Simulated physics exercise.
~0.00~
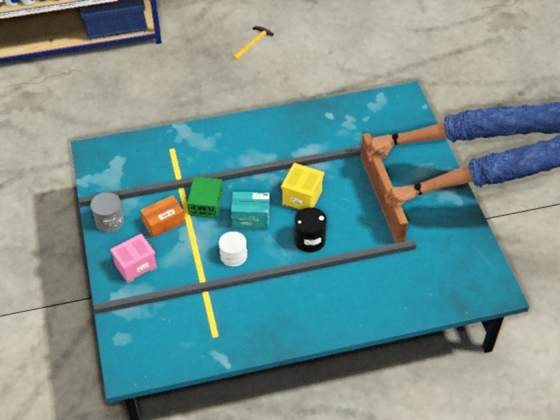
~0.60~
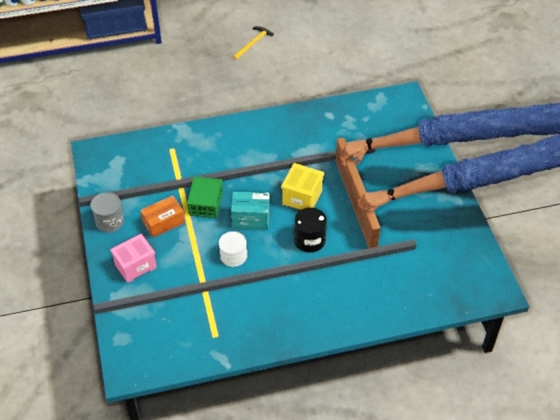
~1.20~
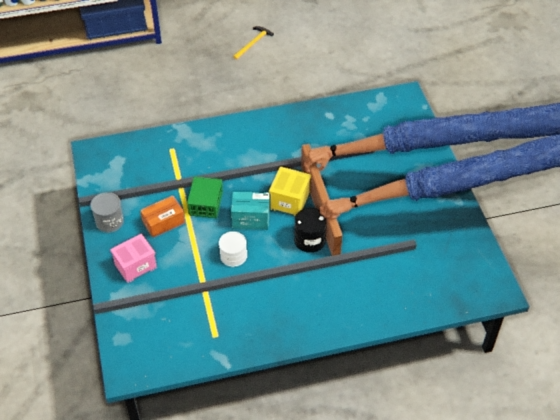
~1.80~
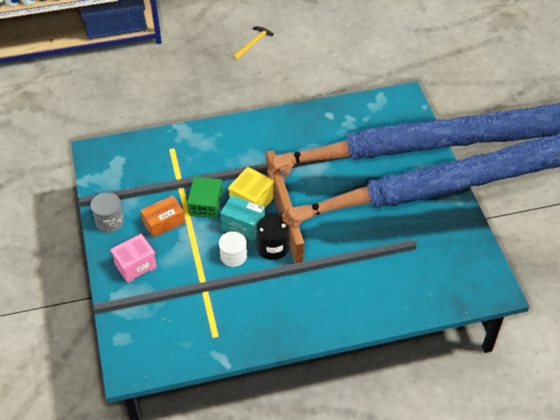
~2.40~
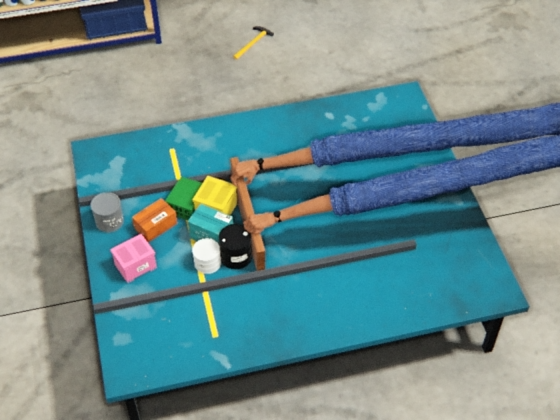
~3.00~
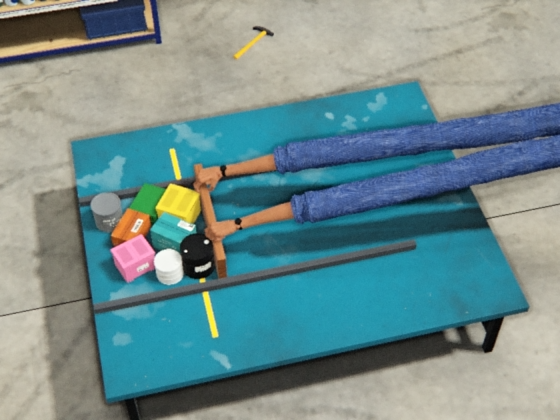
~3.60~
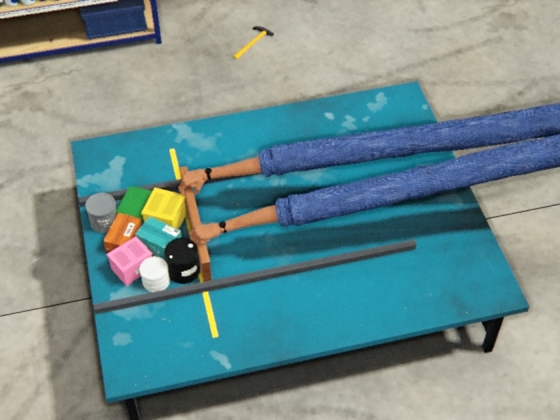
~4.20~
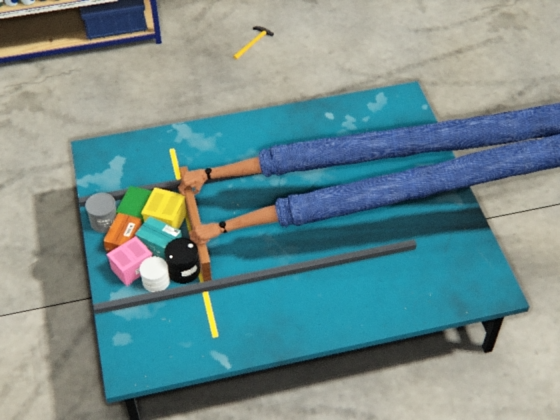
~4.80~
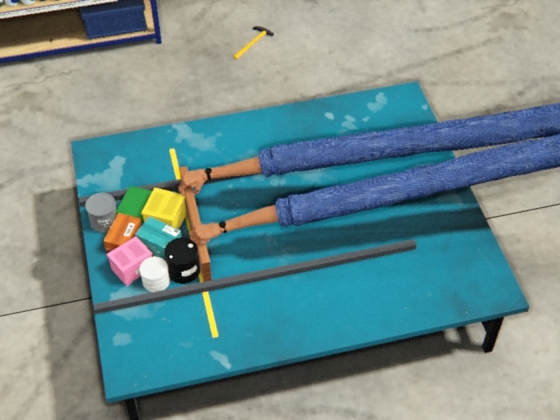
In a concrete-floored workshop, a teal table is seen from above at an angle, with a yellow hammer on the floor behind it. Between two dark rails sit a grey pail, pink, orange, green and yellow boxes, a turquoise parcel, and white and black canisters, with yellow tape crossing the table near the left. Two arms in blue sleeves push an upright wooden plank leftward from the right. It meets the yellow tote and black canister, then drives the turquoise parcel and white canister along, crowding everything together. The plank stops near the tape, and nothing falls off.
